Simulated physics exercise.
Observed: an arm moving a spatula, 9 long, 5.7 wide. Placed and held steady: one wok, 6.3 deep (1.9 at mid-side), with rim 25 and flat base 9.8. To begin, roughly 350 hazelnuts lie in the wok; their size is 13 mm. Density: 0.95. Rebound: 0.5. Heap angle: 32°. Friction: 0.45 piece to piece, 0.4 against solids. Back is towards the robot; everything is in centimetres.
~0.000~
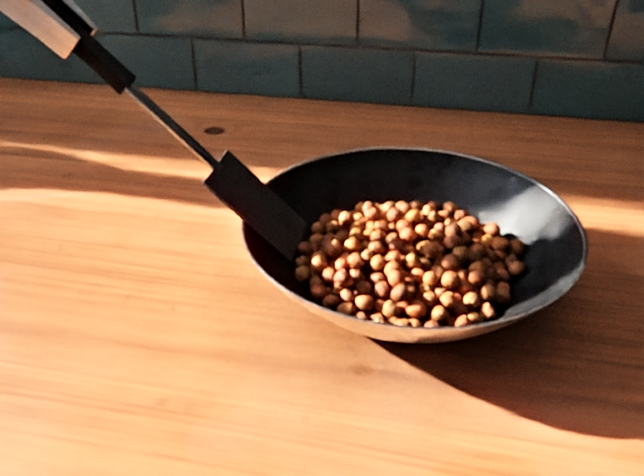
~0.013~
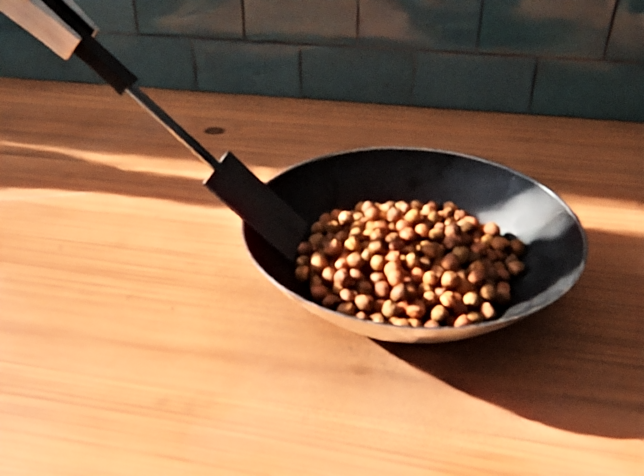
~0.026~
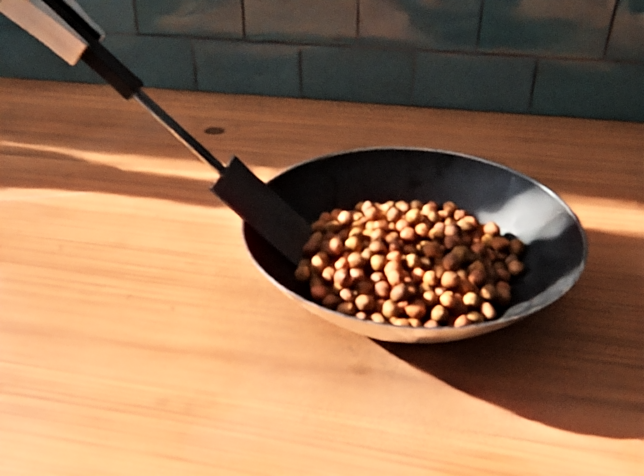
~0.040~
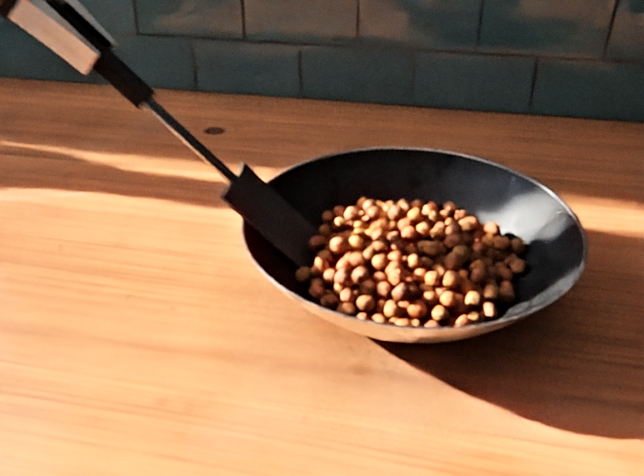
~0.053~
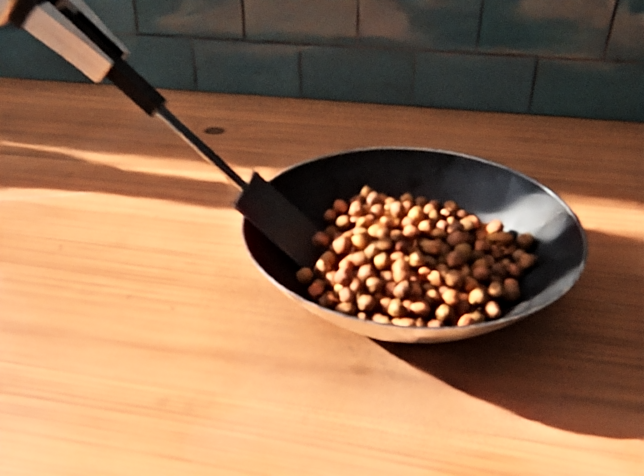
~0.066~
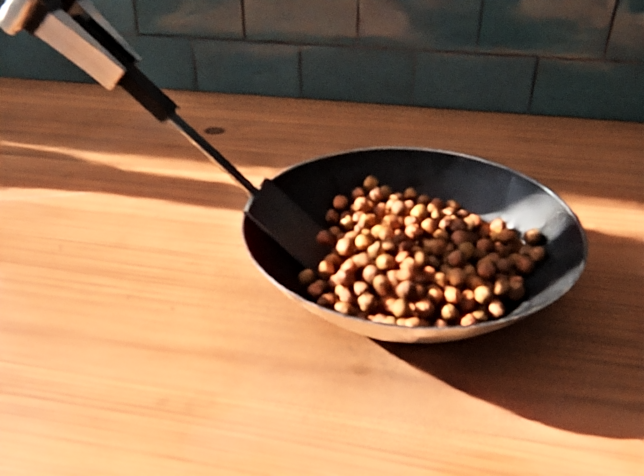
On a wooden counter, an arm pushes a spatula rightward into hazelnuts in a wok.
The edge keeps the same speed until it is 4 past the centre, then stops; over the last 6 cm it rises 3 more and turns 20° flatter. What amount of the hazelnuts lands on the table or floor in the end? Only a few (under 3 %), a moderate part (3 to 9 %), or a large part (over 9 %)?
Only a few.
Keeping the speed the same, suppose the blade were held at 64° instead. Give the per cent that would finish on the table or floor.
Result, estimated: 0 %.
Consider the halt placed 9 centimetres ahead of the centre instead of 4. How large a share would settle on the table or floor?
In that case about 20 percent ends on the table or floor.
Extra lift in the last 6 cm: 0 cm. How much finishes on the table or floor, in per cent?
Result: Approx. 0 %.
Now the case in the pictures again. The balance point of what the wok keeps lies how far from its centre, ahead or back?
Ahead, by around 3.5 cm.
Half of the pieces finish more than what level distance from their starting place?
I'd guess close to 3 centimetres.
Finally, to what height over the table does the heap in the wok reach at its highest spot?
It reaches around 7.0 cm.
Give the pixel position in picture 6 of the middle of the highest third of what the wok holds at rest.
It is centred around (496, 243).
After 0.12 s, sloping 43°, highest piece 6 above the table; 350 in the wok.
After 0.17 s, sloping 34°, highest piece 6 above the table; 350 in the wok.
After 0.39 s, sloping 24°, highest piece 7 above the table; 350 in the wok.
After 1.44 s, sloping 24°, highest piece 7 above the table; 350 in the wok.
At rest, 350 in the wok. That is 0 % on the table or floor.
